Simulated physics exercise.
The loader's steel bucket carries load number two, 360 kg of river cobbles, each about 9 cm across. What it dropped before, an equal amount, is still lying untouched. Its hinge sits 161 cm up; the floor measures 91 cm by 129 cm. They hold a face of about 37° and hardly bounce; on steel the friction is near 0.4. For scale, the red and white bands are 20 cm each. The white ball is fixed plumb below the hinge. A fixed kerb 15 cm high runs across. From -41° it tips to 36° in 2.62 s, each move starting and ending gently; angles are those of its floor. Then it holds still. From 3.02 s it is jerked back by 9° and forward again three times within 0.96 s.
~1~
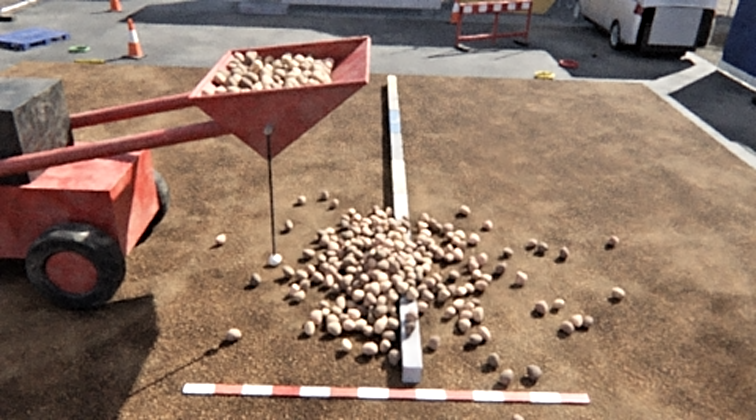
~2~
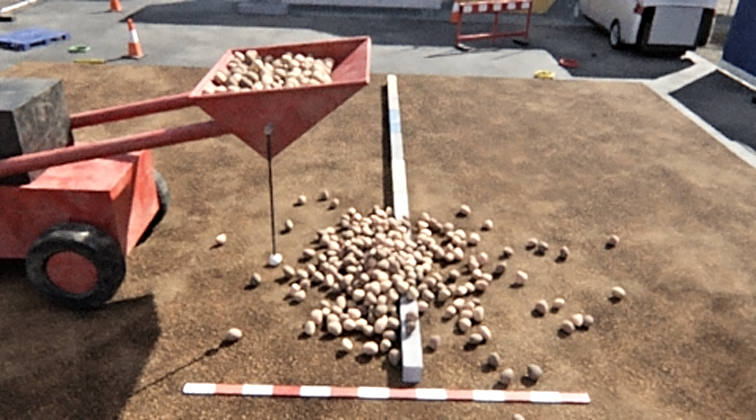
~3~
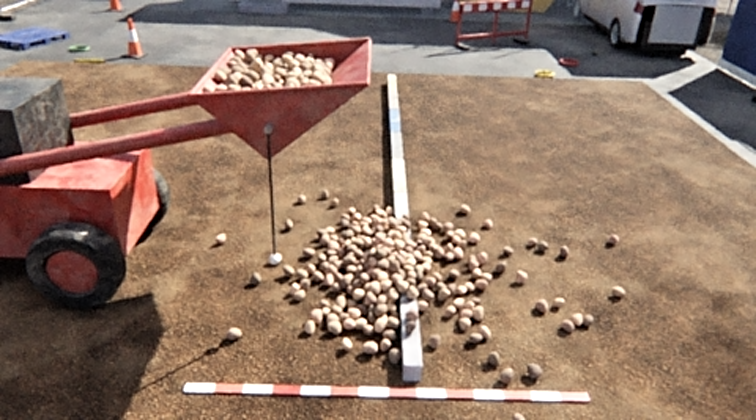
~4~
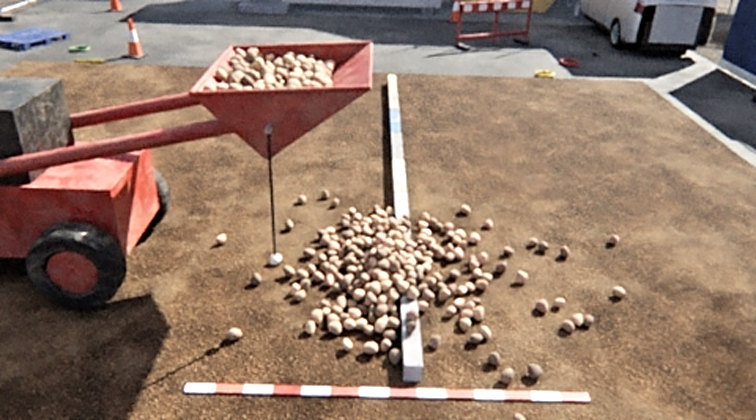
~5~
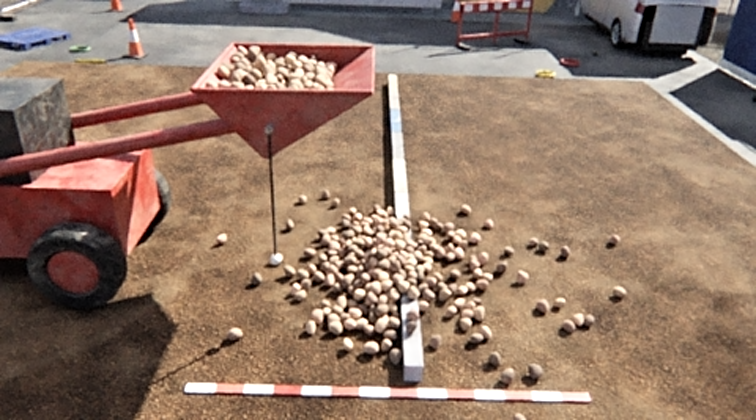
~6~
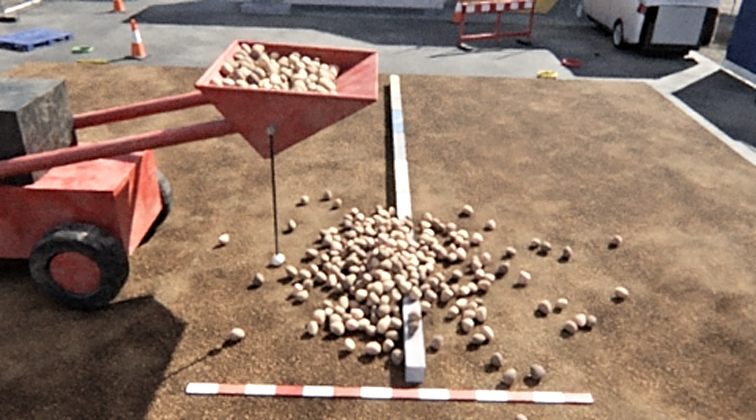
A red loader's stone-filled bucket tilts back slightly above a still pile of stones.
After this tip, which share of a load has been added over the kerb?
Some 59 per cent is added.
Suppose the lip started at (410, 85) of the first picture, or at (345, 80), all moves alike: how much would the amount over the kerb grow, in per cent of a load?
About 100 and 35 per cent.
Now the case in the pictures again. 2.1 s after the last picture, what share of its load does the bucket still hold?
Roughly 15 per cent is still inside.
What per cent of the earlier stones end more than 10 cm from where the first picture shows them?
Roughly 20 per cent of them.
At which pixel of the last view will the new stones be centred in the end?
Near (425, 262).
Then, 1.4 s after the last picture the floor is at 24°; in per cent of one load, 99 in the bucket, 77 on this side of the kerb, 24 over the kerb; the foremost stones are at (577, 275).
Then, 2.1 s after the last picture the floor is at 36°; in per cent of one load, 17 in the bucket, 141 on this side of the kerb, 42 over the kerb; the foremost stones are at (577, 275).
Then, 3.8 s after the last picture the floor is at 36°; in per cent of one load, 0 in the bucket, 117 on this side of the kerb, 83 over the kerb; the foremost stones are at (589, 287).
Then, 6.6 s after the last picture the floor is at 36°; in per cent of one load, 0 in the bucket, 117 on this side of the kerb, 83 over the kerb; the foremost stones are at (589, 287). Net gain over the kerb, 59.
